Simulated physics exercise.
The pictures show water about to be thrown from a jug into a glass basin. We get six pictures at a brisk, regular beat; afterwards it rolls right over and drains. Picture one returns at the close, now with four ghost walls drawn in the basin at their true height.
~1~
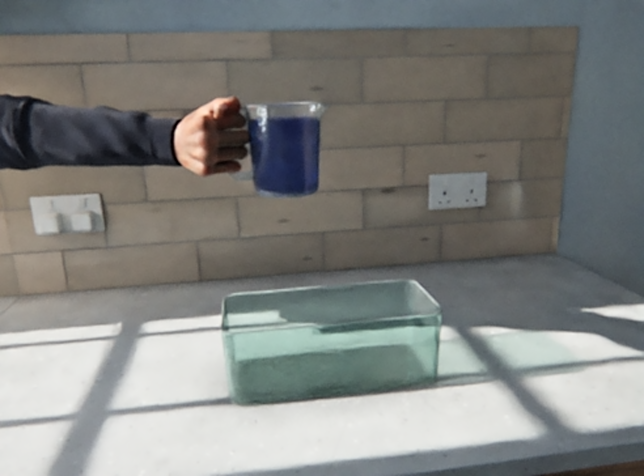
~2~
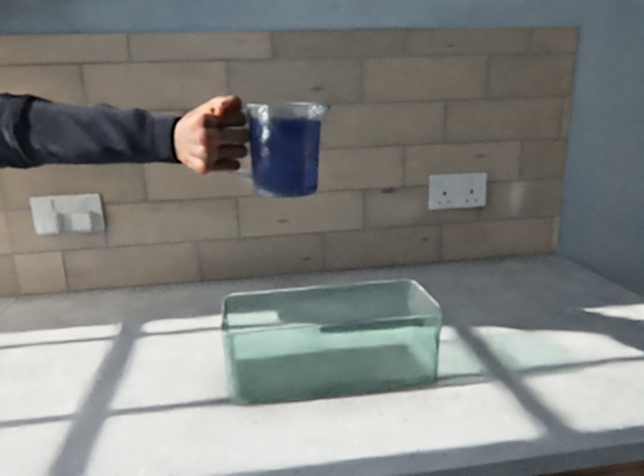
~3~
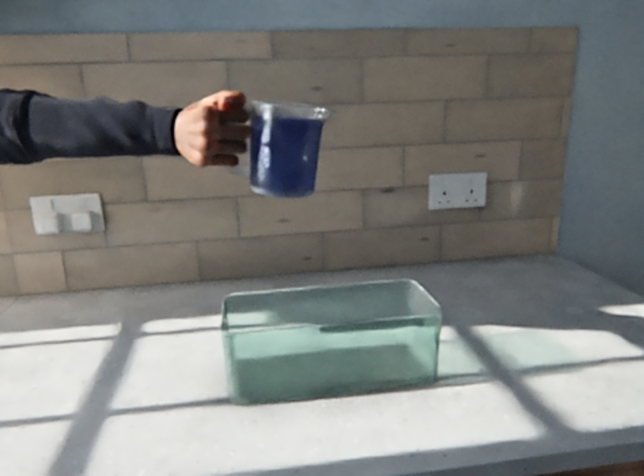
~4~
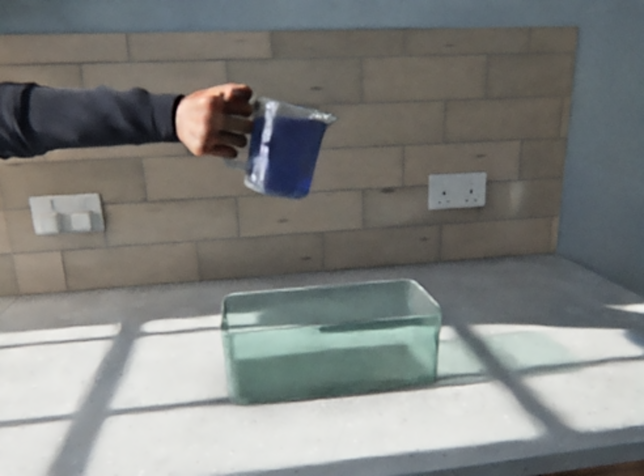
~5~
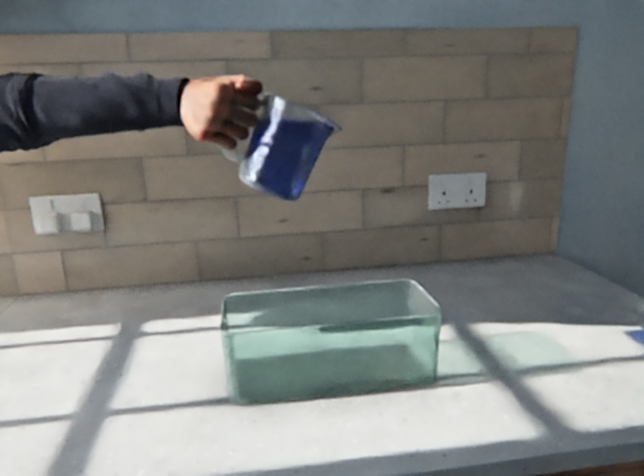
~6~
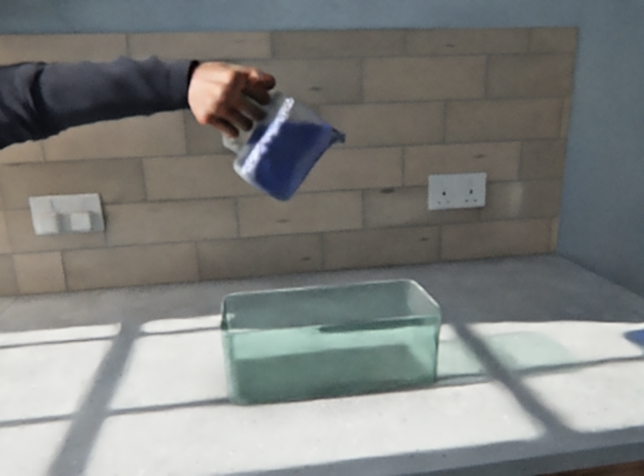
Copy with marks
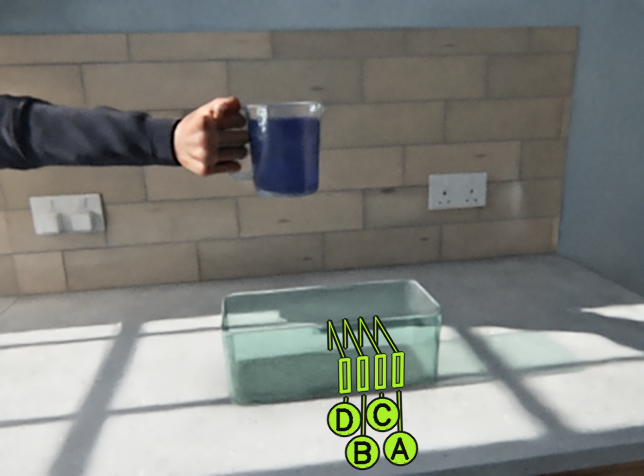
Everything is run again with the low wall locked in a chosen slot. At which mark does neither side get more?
I would pick position A.
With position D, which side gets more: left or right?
The right one.
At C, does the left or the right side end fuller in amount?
More ends on the right.
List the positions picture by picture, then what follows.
In the first frame, upright, lip at (329, 105); basin from (230, 402) to (436, 379); nothing has left yet.
In the second frame, upright, lip at (330, 107); nothing has left yet.
In the third frame, tipped about 7°, lip at (333, 111); nothing has left yet.
In the fourth frame, tipped about 14°, lip at (337, 118); nothing has left yet.
In the fifth frame, tipped about 25°, lip at (342, 128); nothing has left yet.
In the sixth frame, tipped about 37°, lip at (344, 141); water is over the lip, down to (344, 141).
In lime, A at (398, 391); B at (363, 395); C at (381, 393); D at (346, 397).
With A, about 53 % ends left of the wall and 41 % right of it; 7 % is lost outside.
With B, about 20 % ends left of the wall and 73 % right of it; 7 % is lost outside.
With C, about 20 % ends left of the wall and 72 % right of it; 8 % is lost outside.
With D, about 17 % ends left of the wall and 74 % right of it; 9 % is lost outside.
